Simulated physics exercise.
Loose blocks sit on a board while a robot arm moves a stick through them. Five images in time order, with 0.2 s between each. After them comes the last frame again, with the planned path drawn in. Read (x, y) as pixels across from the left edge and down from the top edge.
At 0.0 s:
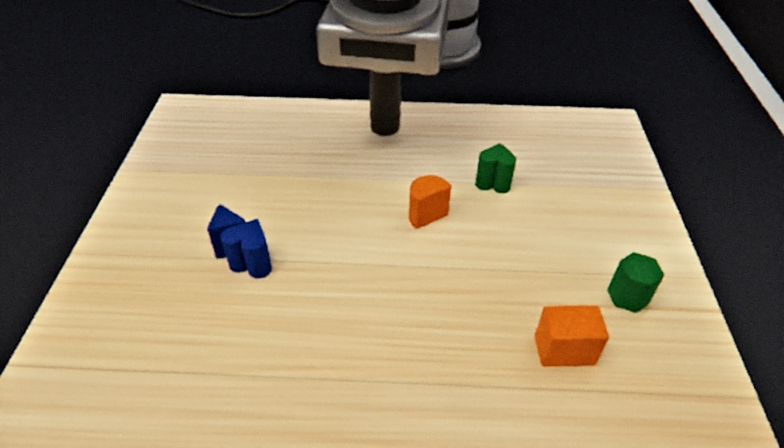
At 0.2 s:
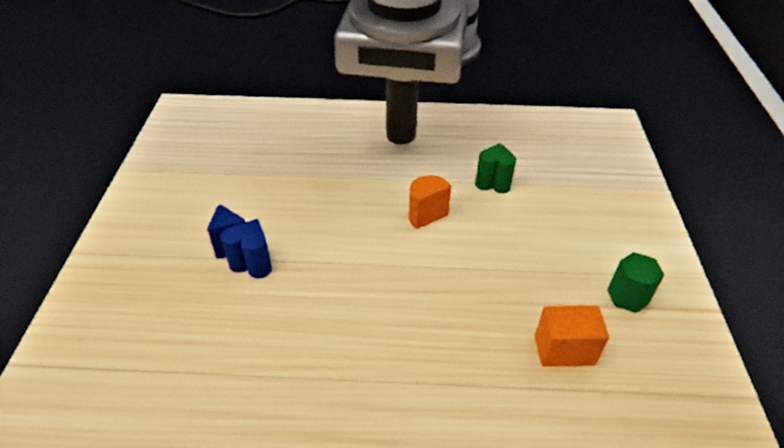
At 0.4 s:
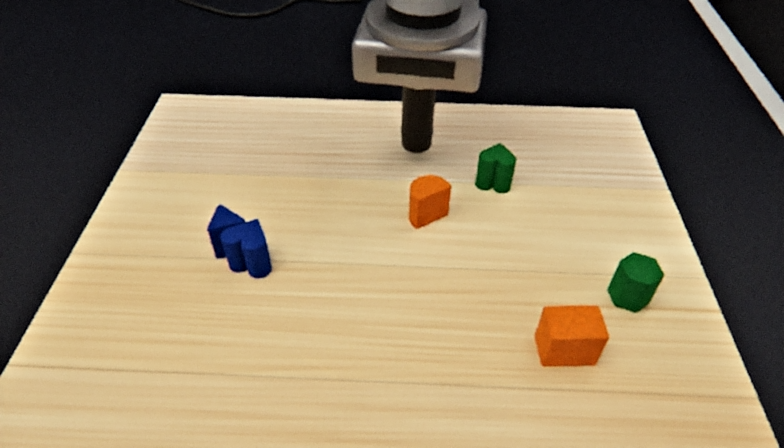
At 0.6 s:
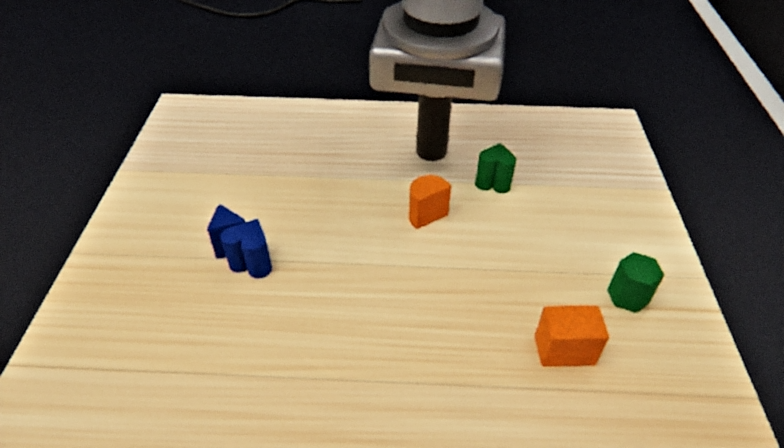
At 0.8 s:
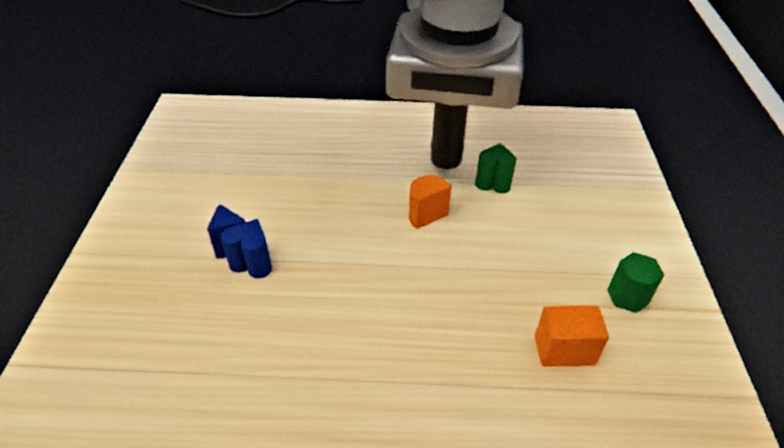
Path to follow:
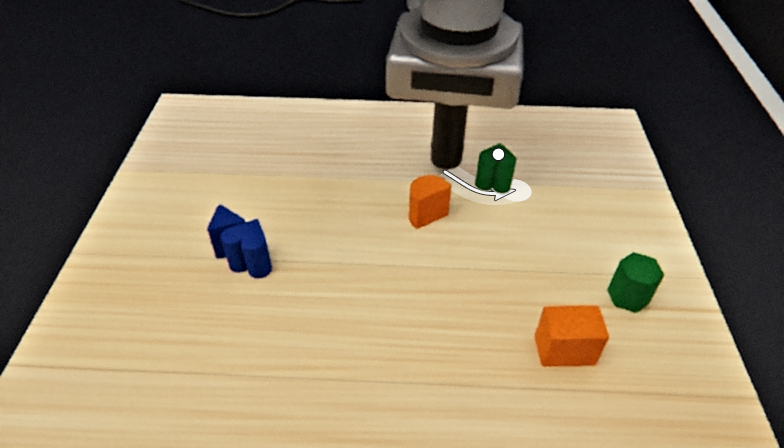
A robot arm moving its dark stick rightward and slightly nearer above orange and green blocks, all the blocks staying still.
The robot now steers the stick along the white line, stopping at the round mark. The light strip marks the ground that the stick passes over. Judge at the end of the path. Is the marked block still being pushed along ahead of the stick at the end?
It seems so.
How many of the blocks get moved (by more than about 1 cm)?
That makes 1 block.
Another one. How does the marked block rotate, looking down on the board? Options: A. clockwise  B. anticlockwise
B
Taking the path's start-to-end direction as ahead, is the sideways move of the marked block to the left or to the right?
It's set to shift left.
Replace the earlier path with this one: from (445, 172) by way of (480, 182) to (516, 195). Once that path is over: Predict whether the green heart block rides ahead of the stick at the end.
The stick still has the green heart block in front of it when the path ends.
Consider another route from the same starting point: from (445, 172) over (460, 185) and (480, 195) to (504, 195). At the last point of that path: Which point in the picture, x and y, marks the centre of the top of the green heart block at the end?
My estimate: (529, 152).
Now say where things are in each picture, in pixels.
Stick's lower end at (385, 128); orange D-shaped block at (428, 185); green heart block at (498, 154), in the first picture.
Stick at (401, 137); blocks still, in the second picture.
Stick at (416, 145); blocks still, in the third picture.
Stick at (431, 153); blocks still, in the fourth picture.
Stick at (446, 160); orange D-shaped block at (428, 185); green heart block at (498, 154), in the fifth picture.
Drawn move, from (445, 172) over (465, 185) and (489, 193) to (515, 190); the dot is on the green heart block.
The first path, step by step. Halfway along, stick at (478, 179); green heart block at (514, 157), turned 30° anticlockwise.
At the end, stick at (518, 179); orange D-shaped block still; green heart block at (545, 150), turned 75° anticlockwise.
